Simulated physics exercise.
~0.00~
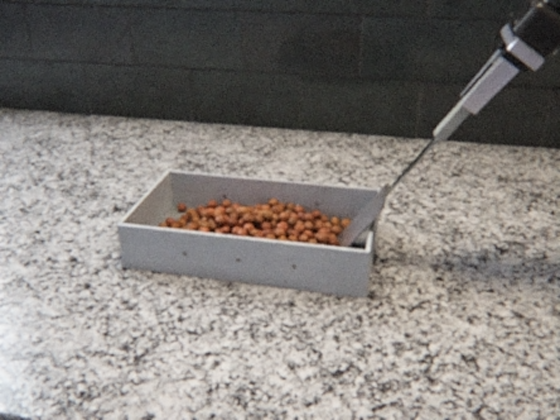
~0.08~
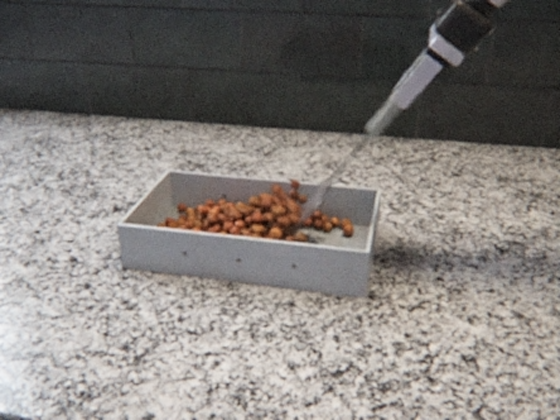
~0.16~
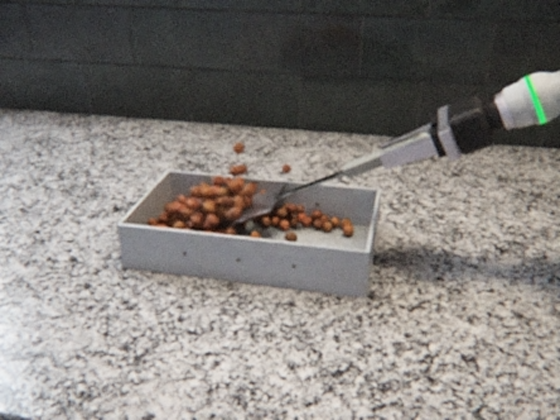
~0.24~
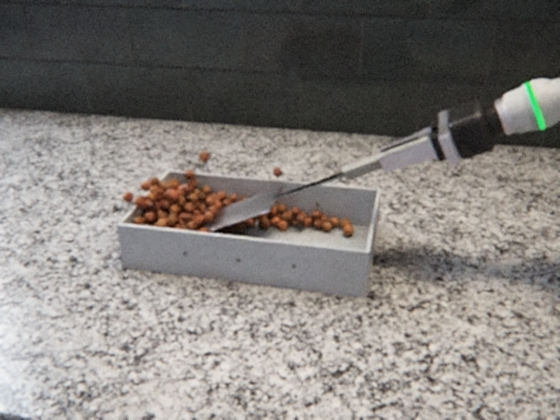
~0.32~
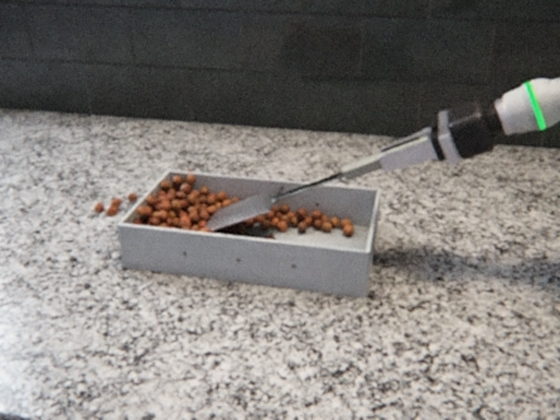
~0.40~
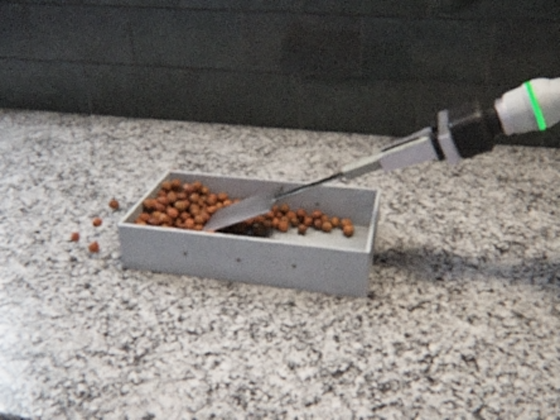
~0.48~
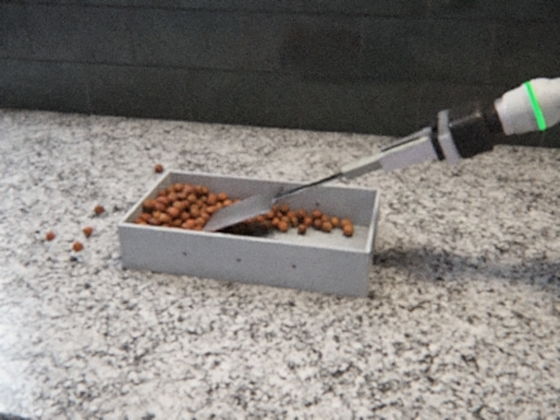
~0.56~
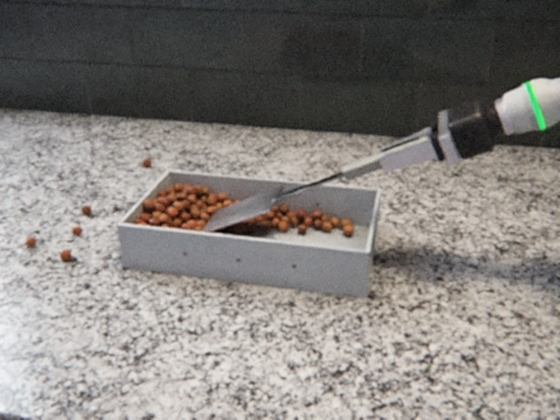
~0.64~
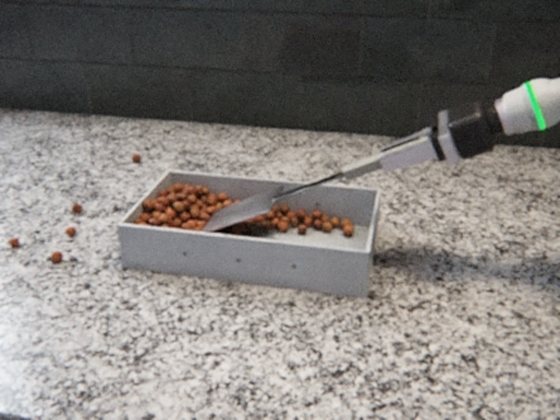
Robot arm sweeping a paddle leftward through a grey tray of hazelnuts, heaping them up and spilling a few onto the speckled counter.
